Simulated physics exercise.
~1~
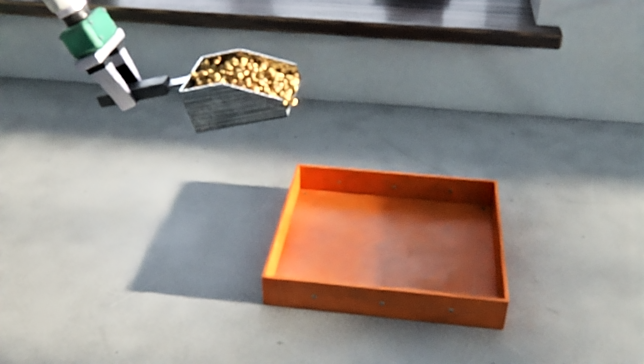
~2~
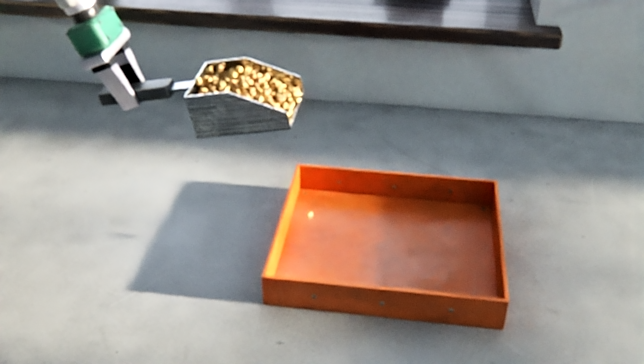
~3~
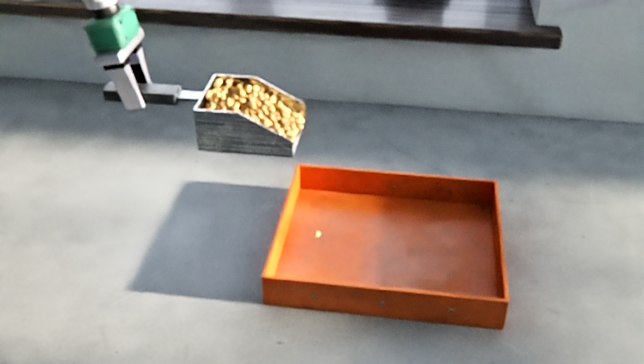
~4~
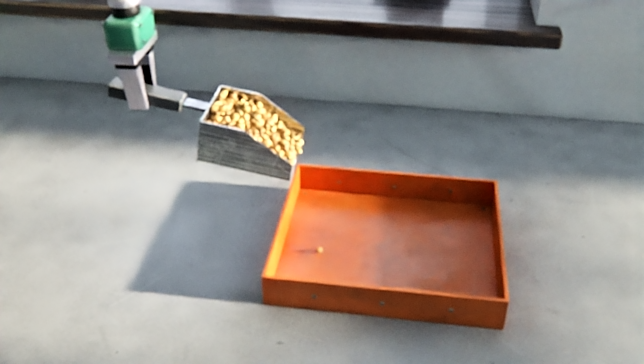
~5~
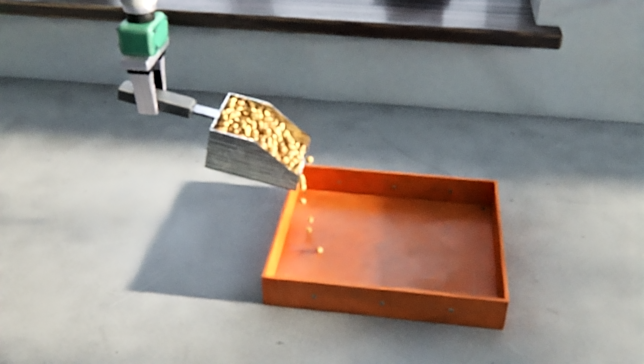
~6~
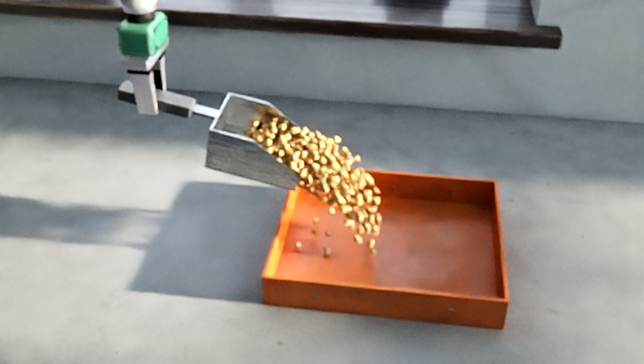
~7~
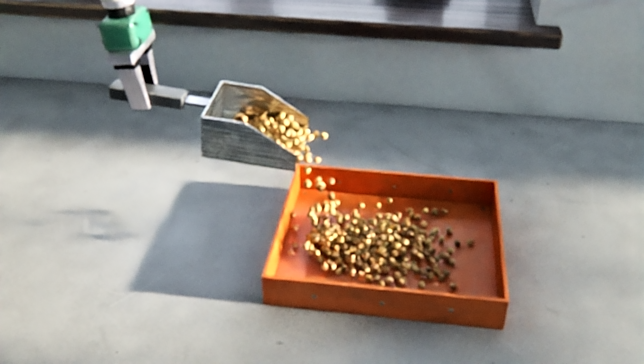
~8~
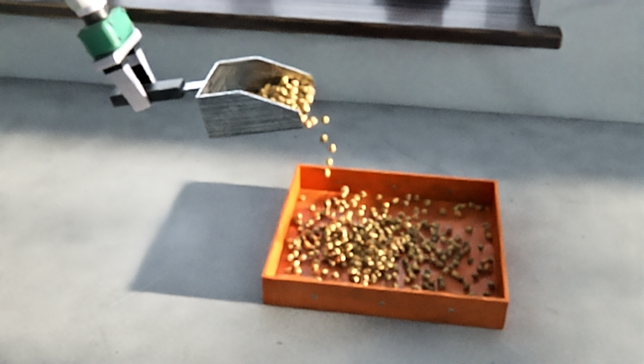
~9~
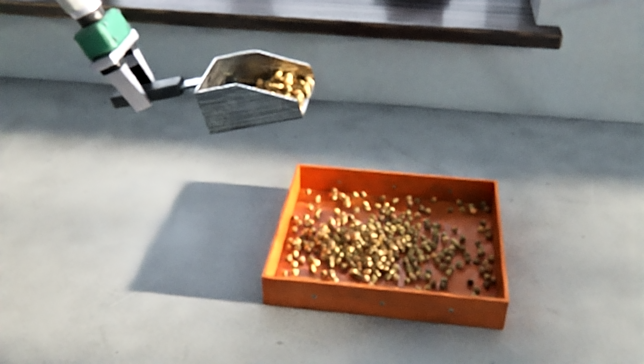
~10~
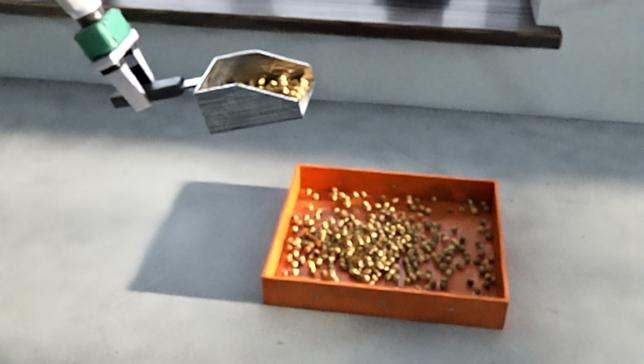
A robot arm tips chickpeas from a scoop into an orange tray, keeping some back.
